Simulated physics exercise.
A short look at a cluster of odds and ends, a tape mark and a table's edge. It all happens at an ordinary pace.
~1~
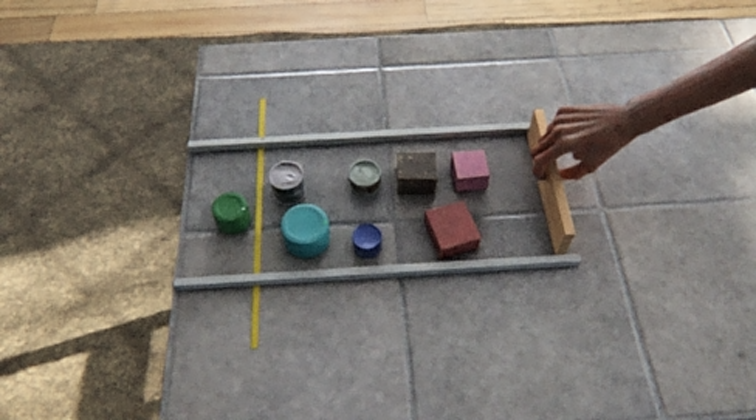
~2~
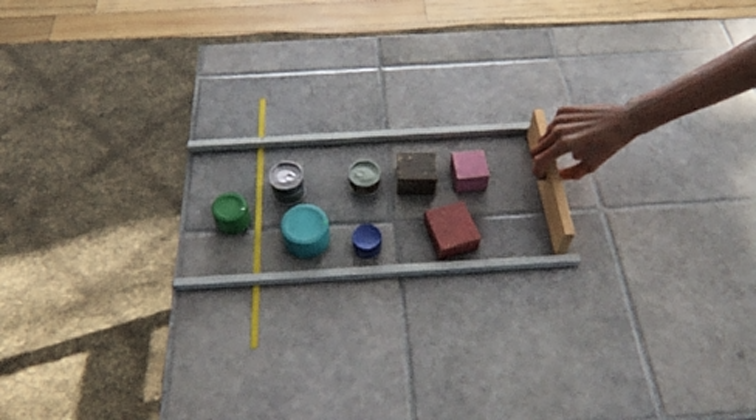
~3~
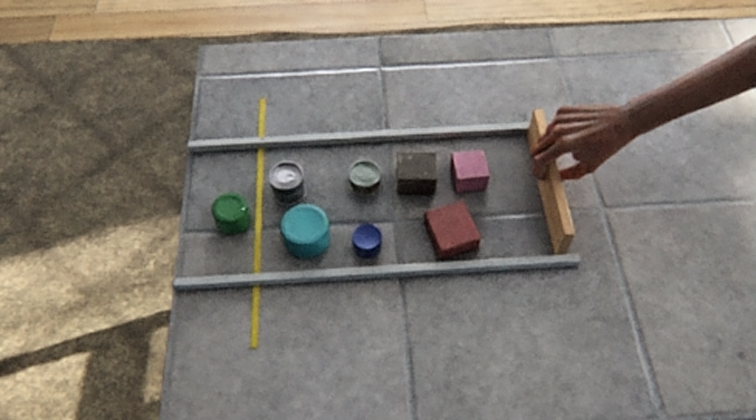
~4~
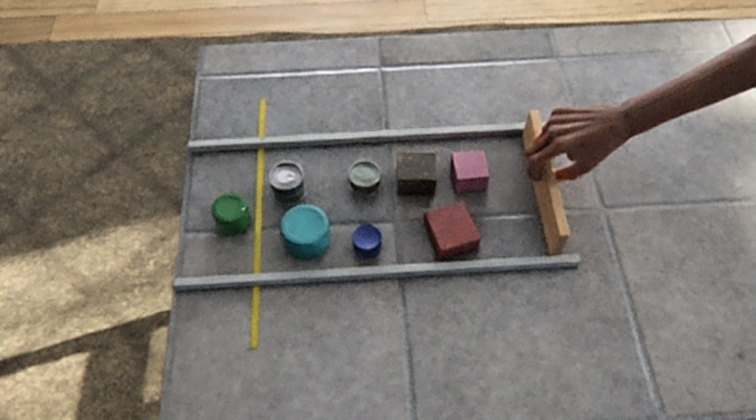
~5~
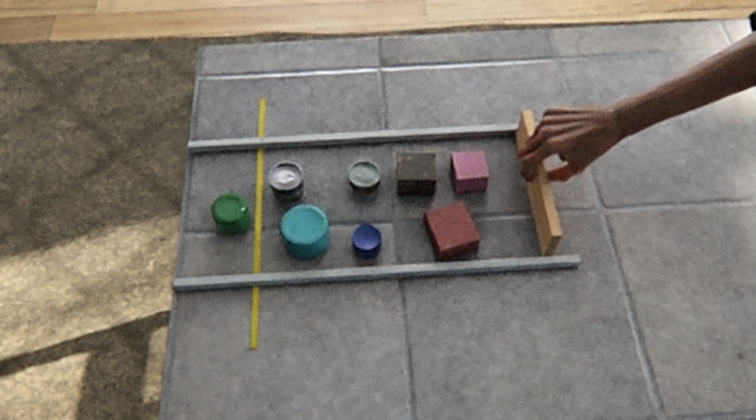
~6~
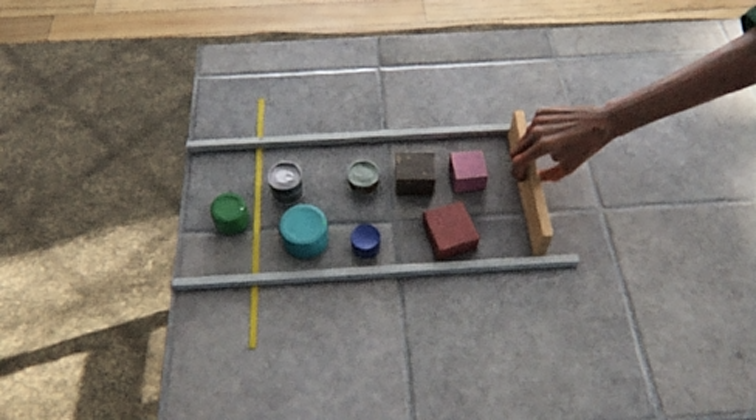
On a grey tiled surface beside a patterned rug, small round containers and blocks sit between two pale rails, with a green lid left of a yellow tape line. A hand grips a wooden board at the right and at first barely moves, then slides it slightly left while the objects stay put.
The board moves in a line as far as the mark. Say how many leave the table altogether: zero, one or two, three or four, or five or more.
Here the number that fall off is three or four.
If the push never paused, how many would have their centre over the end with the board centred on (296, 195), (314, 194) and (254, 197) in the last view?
The counts: 1, 0 and 3.
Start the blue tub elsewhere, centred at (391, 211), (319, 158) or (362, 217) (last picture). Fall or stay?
In that order, it survives; remains up; survives.
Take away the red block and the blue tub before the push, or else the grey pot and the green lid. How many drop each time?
The counts: 2 and 1.
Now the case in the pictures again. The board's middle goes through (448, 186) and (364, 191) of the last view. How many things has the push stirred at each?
At the one place 4, at the other 7.
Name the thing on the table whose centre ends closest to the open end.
It is the turquoise lid.
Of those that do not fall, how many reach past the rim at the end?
That would be 1.
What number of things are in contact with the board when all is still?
2 of them.
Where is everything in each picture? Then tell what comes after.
In the first frame, green lid (232, 213); grey pot (288, 184); turquoise lid (306, 231); board (549, 180); tape (259, 209).
In the second frame, grey pot (288, 183); blue tub (367, 242).
In the third frame, turquoise lid (306, 231); board (549, 180).
In the fourth frame, green lid (232, 214); pink block (470, 171).
In the fifth frame, grey pot (288, 184); brown pot (365, 179).
In the sixth frame, green lid (230, 214); grey pot (286, 184); turquoise lid (304, 231); board (529, 182); tape (257, 209).
Early on, none off yet; green lid at rest near (230, 214); grey pot at rest near (286, 184); turquoise lid at rest near (304, 231).
A while later, none off yet; green lid at rest near (229, 215); grey pot travelled well along near (226, 185); turquoise lid travelled about its own width near (274, 226).
Finally, the number that fall off is three or four; lost, brown pot, grey pot and green lid.
